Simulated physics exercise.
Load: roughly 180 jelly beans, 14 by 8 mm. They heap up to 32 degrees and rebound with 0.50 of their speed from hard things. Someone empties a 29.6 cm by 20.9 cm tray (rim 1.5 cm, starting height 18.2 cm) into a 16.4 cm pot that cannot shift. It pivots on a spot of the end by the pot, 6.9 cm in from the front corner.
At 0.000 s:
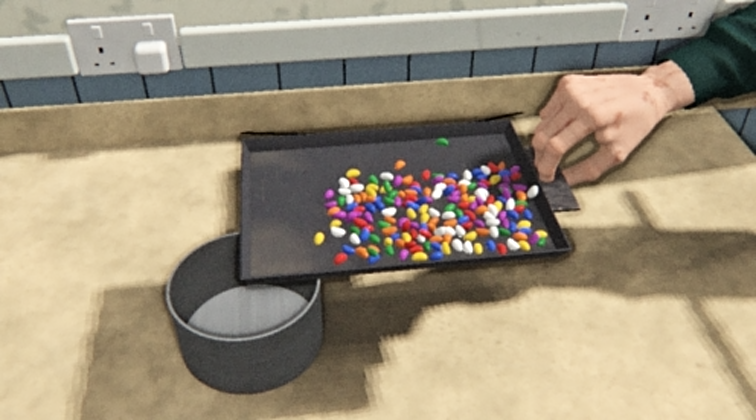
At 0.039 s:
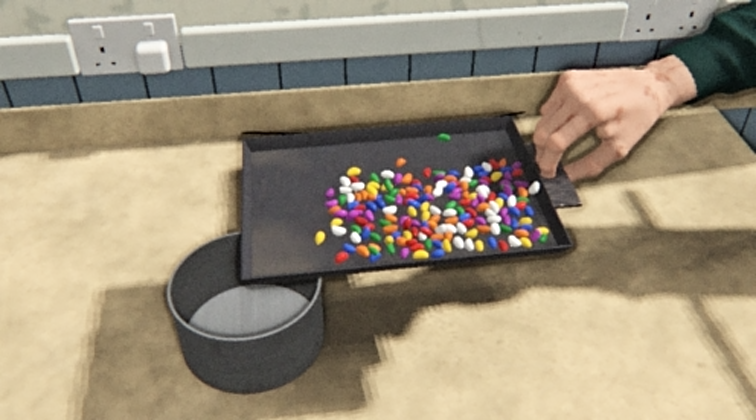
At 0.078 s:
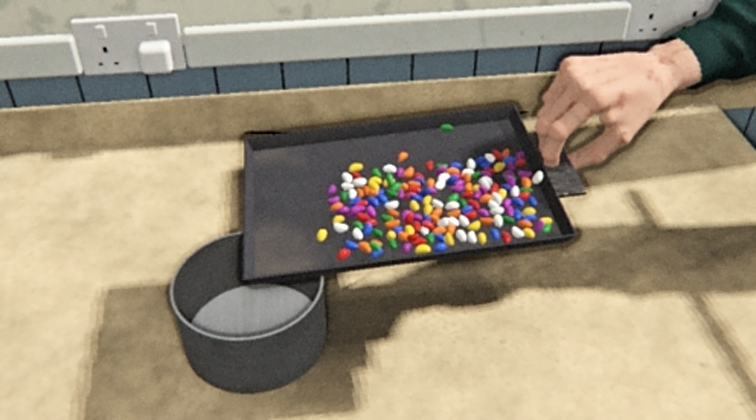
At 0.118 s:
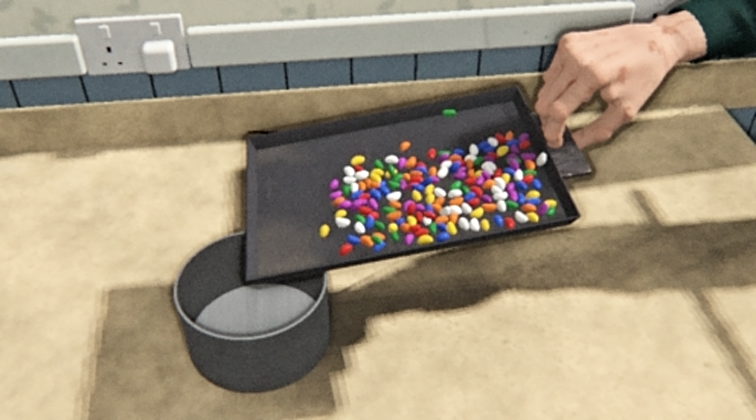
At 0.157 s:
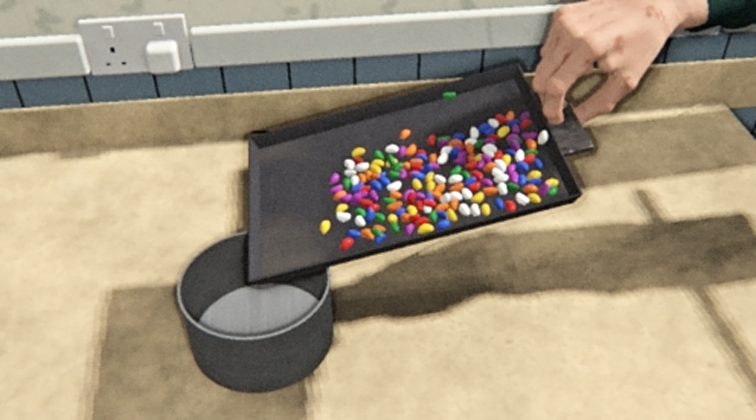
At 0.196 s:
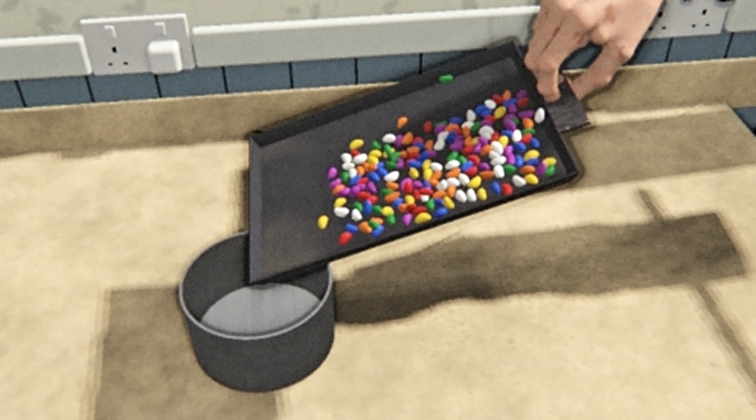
A hand raises the right end of a dark tray of colourful jelly beans beside a pot.
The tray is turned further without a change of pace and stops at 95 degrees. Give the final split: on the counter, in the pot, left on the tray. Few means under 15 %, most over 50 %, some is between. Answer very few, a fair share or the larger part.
Counter the larger part, pot a fair share, tray very few.
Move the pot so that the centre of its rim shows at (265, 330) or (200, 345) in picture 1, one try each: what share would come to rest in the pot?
Some 25 and 75 per cent.
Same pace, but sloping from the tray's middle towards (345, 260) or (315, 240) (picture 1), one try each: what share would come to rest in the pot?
Some 5 and 5 per cent.
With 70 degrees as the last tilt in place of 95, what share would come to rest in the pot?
Then about 35 per cent.
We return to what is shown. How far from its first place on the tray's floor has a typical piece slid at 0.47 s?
Some 7 cm.
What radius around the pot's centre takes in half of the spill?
Some 24 cm.
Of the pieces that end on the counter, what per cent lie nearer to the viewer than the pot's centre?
Roughly 80 per cent.
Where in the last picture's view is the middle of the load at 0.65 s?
Around (208, 276).
After 0.47 s, tilt 57 degrees; the tray holds 100 %, the pot 0 %.
Then, at 0.65 s, tilt 83 degrees; the tray holds 25 %, the pot 5 %.
After 0.95 s, tilt 95 degrees; the tray holds 0 %, the pot 30 %.
In the end, at 2.3 s, counter 70 %, pot 30 %, tray 0 %.
